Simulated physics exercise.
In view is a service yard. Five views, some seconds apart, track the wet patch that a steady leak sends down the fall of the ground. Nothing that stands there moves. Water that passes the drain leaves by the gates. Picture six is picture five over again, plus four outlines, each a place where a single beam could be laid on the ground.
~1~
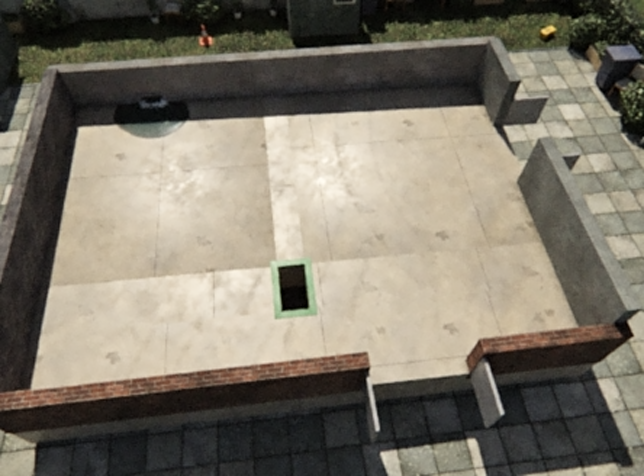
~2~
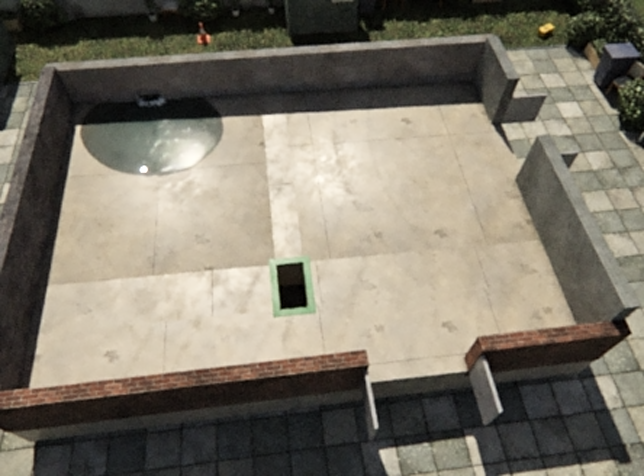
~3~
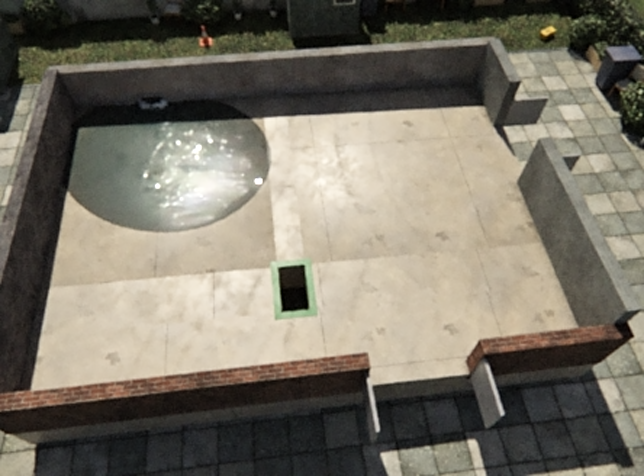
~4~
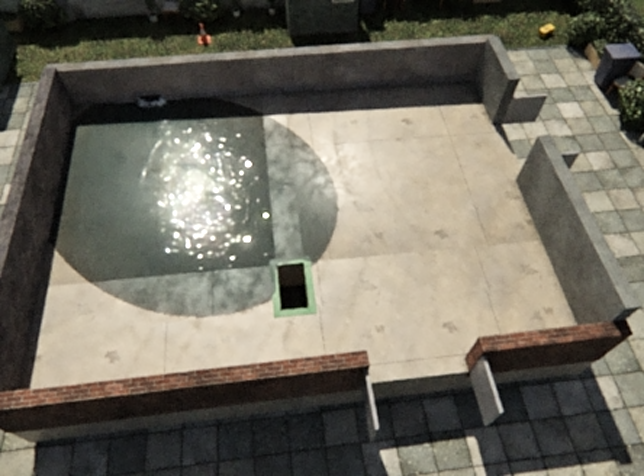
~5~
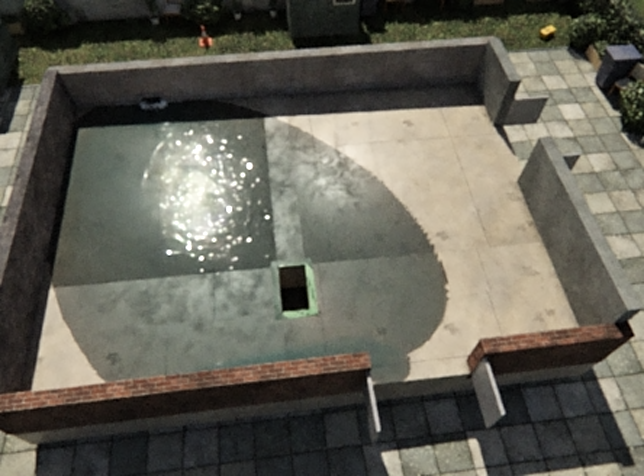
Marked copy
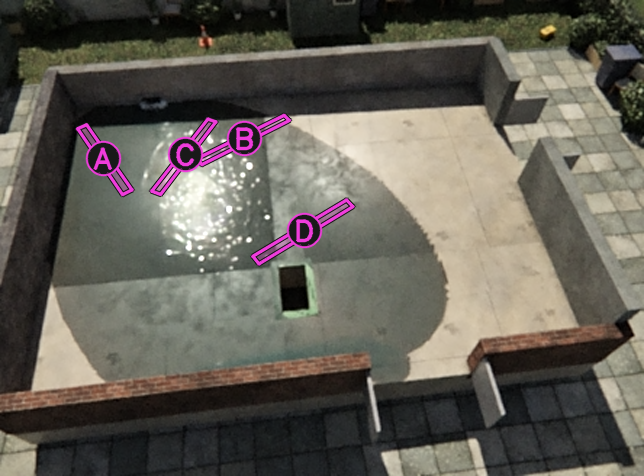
At the start, a small patch of water lies by the back wall at the upper left of a walled, paved yard. It spreads outward in a widening, glinting sheet, reaches the green-edged drain near the middle, then surrounds it and extends to the front brick wall, leaving the right side dry.
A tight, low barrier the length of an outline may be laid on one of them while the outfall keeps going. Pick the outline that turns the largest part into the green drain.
A is best.
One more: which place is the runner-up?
Here it is place B.
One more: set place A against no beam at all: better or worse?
Place A is better.
In magenta, A from (82, 126) to (127, 192); B from (199, 161) to (286, 117); C from (156, 192) to (211, 120); D from (255, 260) to (349, 203).
Choosing A, about 29 % of the stream goes into the green drain, about 64 % out by the gates.
Choosing B, about 17 % of the stream goes into the green drain, about 74 % out by the gates.
Choosing C, about 6 % of the stream goes into the green drain, about 86 % out by the gates.
Choosing D, about 7 % of the stream goes into the green drain, about 86 % out by the gates.
